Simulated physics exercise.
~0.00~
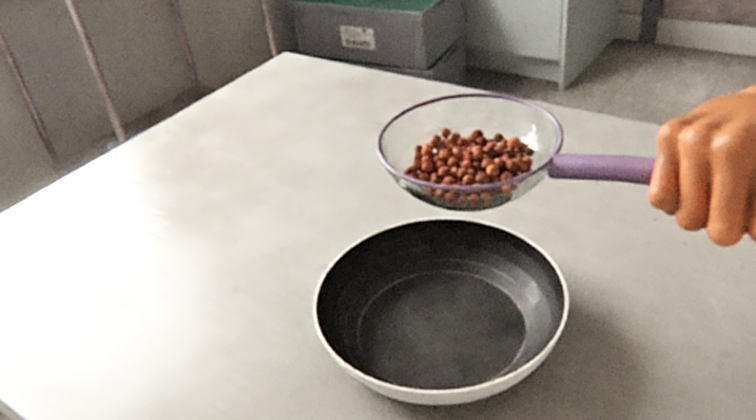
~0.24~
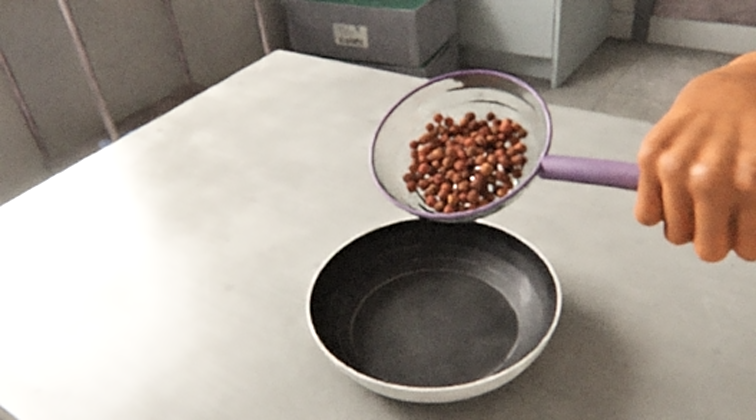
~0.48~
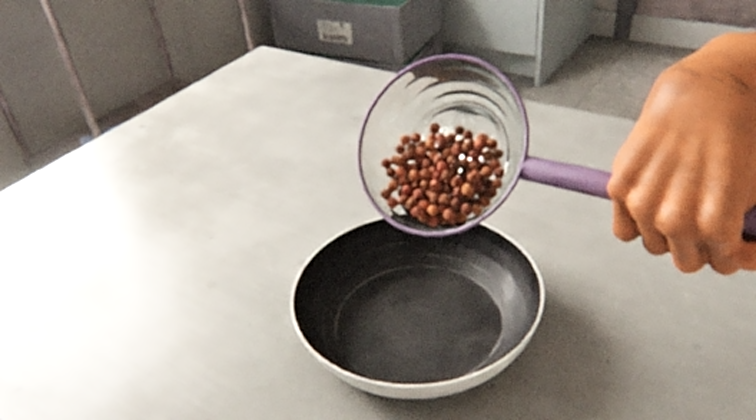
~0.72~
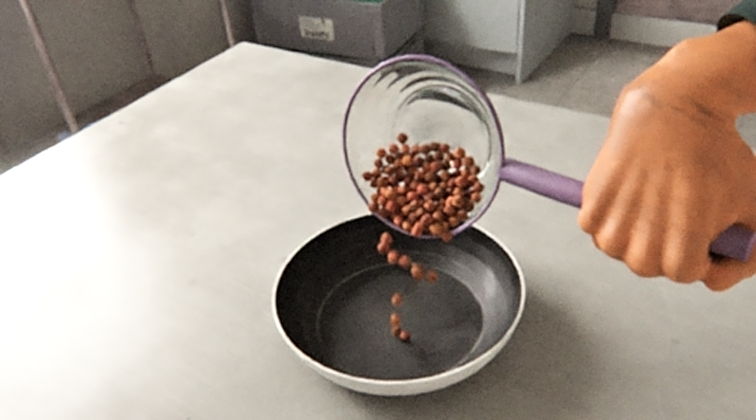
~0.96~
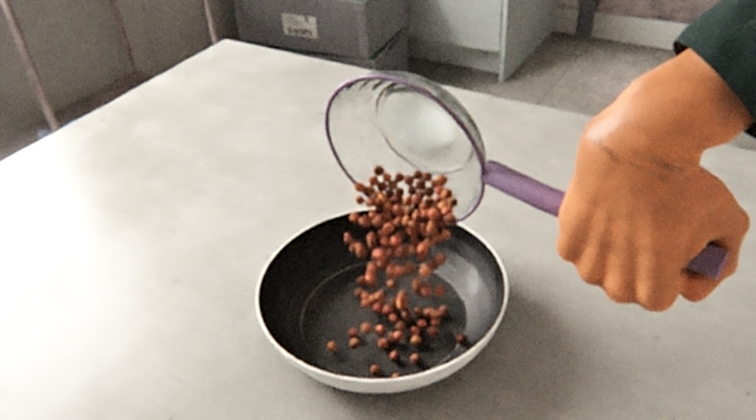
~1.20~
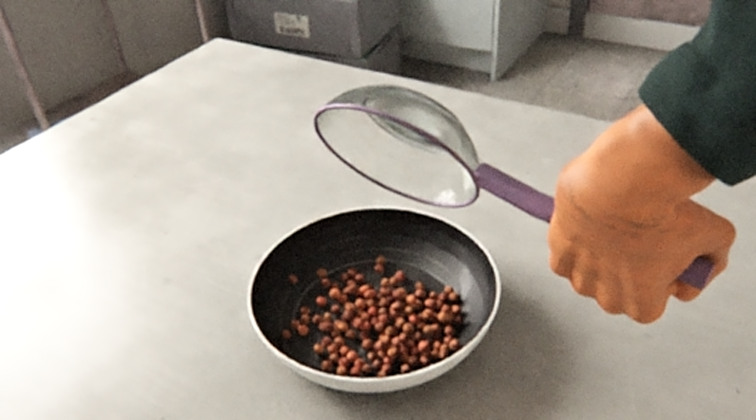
The clip shows a hand holding a clear, purple-handled ladle of small reddish-brown pellets above a dark pan on a pale table. The hand tips it steadily until the pellets tumble out, leaving the ladle empty and the pellets spread in the pan.
